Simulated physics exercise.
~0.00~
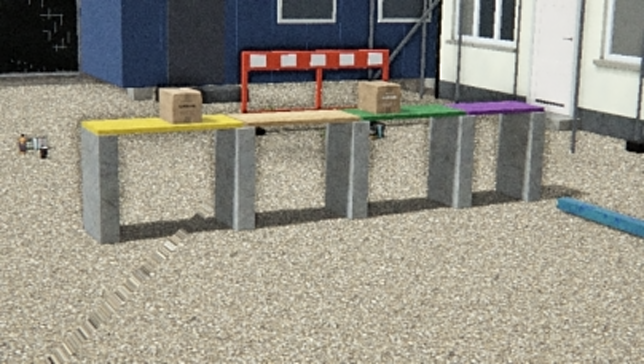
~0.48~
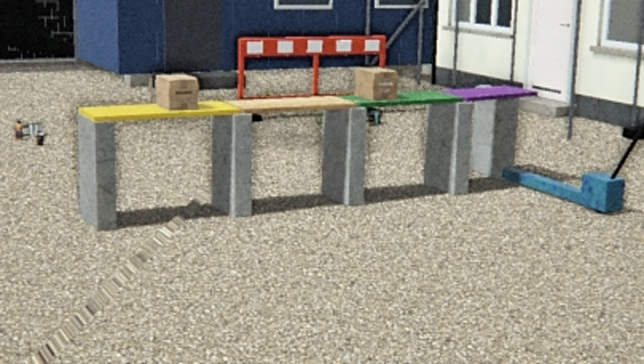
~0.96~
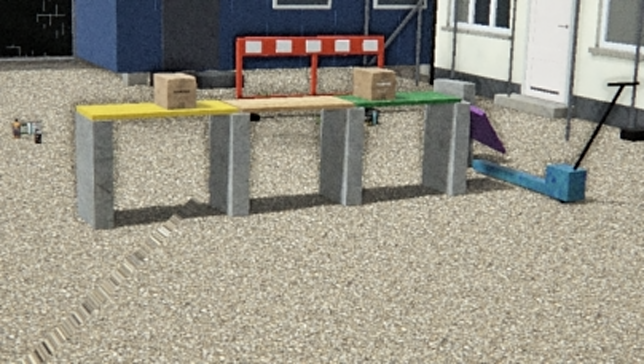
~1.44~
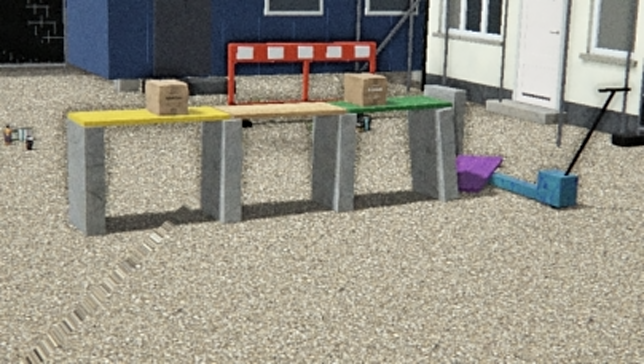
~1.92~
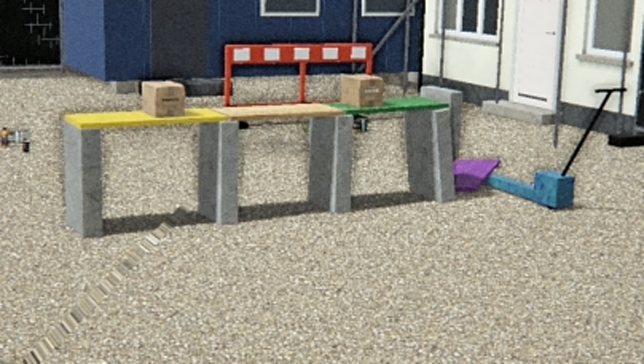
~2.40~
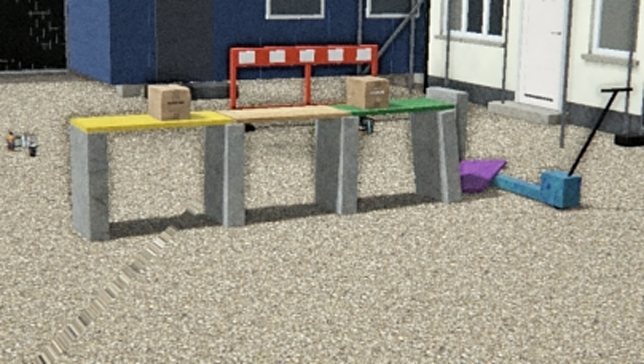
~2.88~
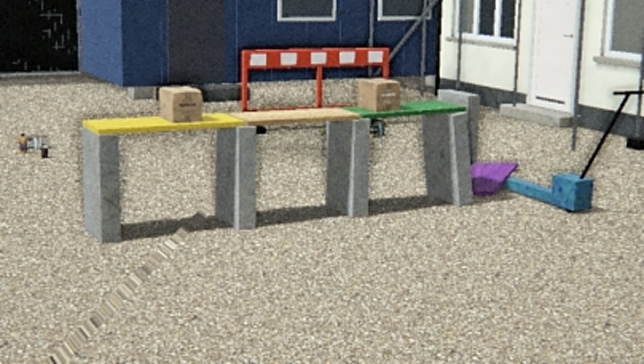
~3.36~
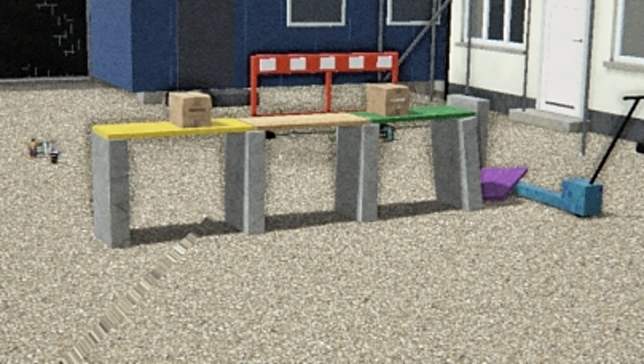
We see a row of yellow, tan, green and purple boards on grey upright blocks, with two boxes on top, as a blue jack slides left to the right-hand end. The purple board drops to the ground beside it, while the yellow, tan and green boards stay up.
